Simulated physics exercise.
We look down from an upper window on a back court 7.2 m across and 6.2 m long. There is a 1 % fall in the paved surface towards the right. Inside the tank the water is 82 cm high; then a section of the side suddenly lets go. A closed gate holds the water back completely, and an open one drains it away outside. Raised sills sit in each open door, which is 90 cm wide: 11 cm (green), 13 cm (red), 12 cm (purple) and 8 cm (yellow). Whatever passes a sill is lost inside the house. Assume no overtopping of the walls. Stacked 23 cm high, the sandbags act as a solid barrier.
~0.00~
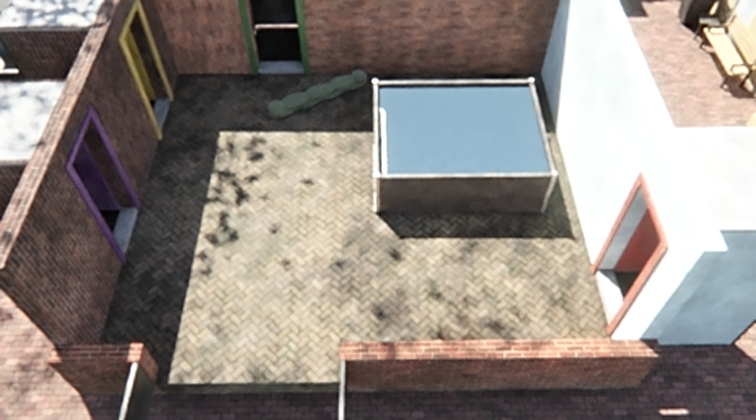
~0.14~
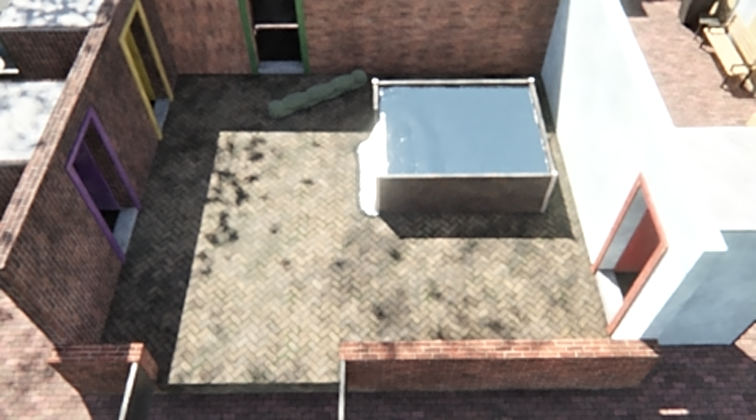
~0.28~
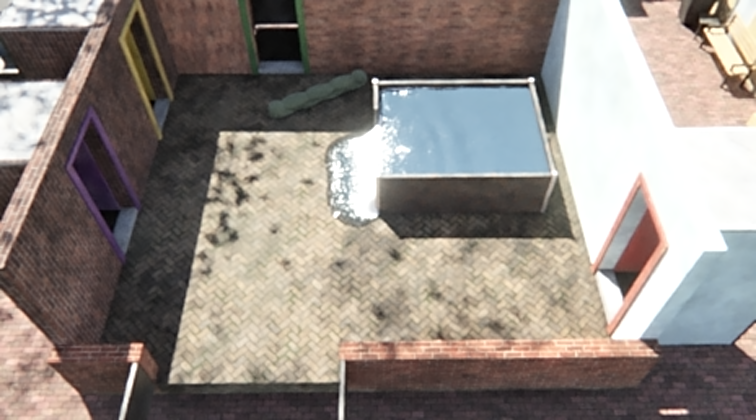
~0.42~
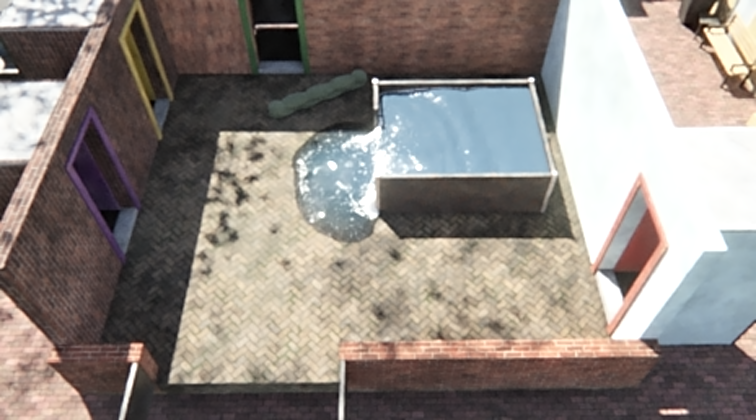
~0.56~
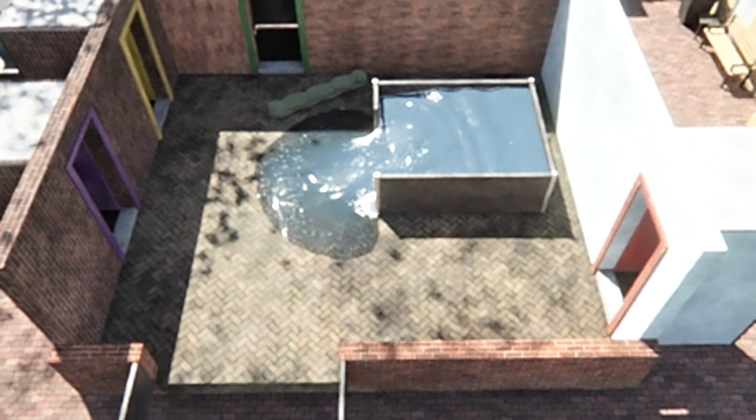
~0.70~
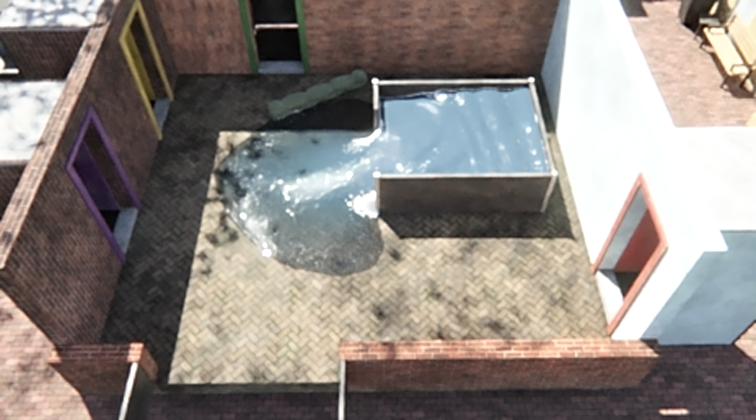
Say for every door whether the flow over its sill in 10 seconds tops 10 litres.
Outcome: At the green door I expect the water to rise above the limit; at the red door I expect the water to hold within the limit; at the purple door I expect the water to rise above the limit; at the yellow door I expect the water to rise above the limit.
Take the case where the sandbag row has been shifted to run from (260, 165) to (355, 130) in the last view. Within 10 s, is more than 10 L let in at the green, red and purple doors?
Then the green door is short of it, the red door short of it, the purple door over the mark.
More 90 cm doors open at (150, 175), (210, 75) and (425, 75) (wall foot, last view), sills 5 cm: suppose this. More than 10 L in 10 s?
In sequence the answers are more than that, more than that and less than that.
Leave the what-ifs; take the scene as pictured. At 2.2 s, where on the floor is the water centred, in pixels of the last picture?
Pixel position near (354, 178).
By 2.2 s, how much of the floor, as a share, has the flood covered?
Near 50 per cent is wet.
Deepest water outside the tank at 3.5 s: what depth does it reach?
About 37 cm.
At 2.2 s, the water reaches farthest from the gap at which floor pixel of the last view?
Somewhere about (94, 366).
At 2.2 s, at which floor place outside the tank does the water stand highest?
It's at about (94, 366) in the last picture.
After 1.4 s water covers 40 % of the floor and is deepest (44 cm) near (371, 192); green door not reached, red door not reached, purple door 21 cm at the sill, 5 L in, yellow door 11 cm at the sill, 0 L in.
After 2.2 s water covers 50 % of the floor and is deepest (46 cm) near (94, 366); green door not reached, red door not reached, purple door 31 cm at the sill, 74 L in, yellow door 27 cm at the sill, 57 L in.
After 3.5 s water covers 55 % of the floor and is deepest (37 cm) near (179, 74); green door 7 cm at the sill, 0 L in, red door not reached, purple door 24 cm at the sill, 191 L in, yellow door 21 cm at the sill, 191 L in.
After 6.0 s water covers 75 % of the floor and is deepest (28 cm) near (352, 80); green door 13 cm at the sill, 0 L in, red door not reached, purple door 15 cm at the sill, 238 L in, yellow door 15 cm at the sill, 279 L in.
After 10.0 s water covers 95 % of the floor and is deepest (16 cm) near (333, 86); green door 14 cm at the sill, 44 L in, red door 8 cm at the sill, 0 L in, purple door 7 cm at the sill, 243 L in, yellow door 11 cm at the sill, 332 L in.
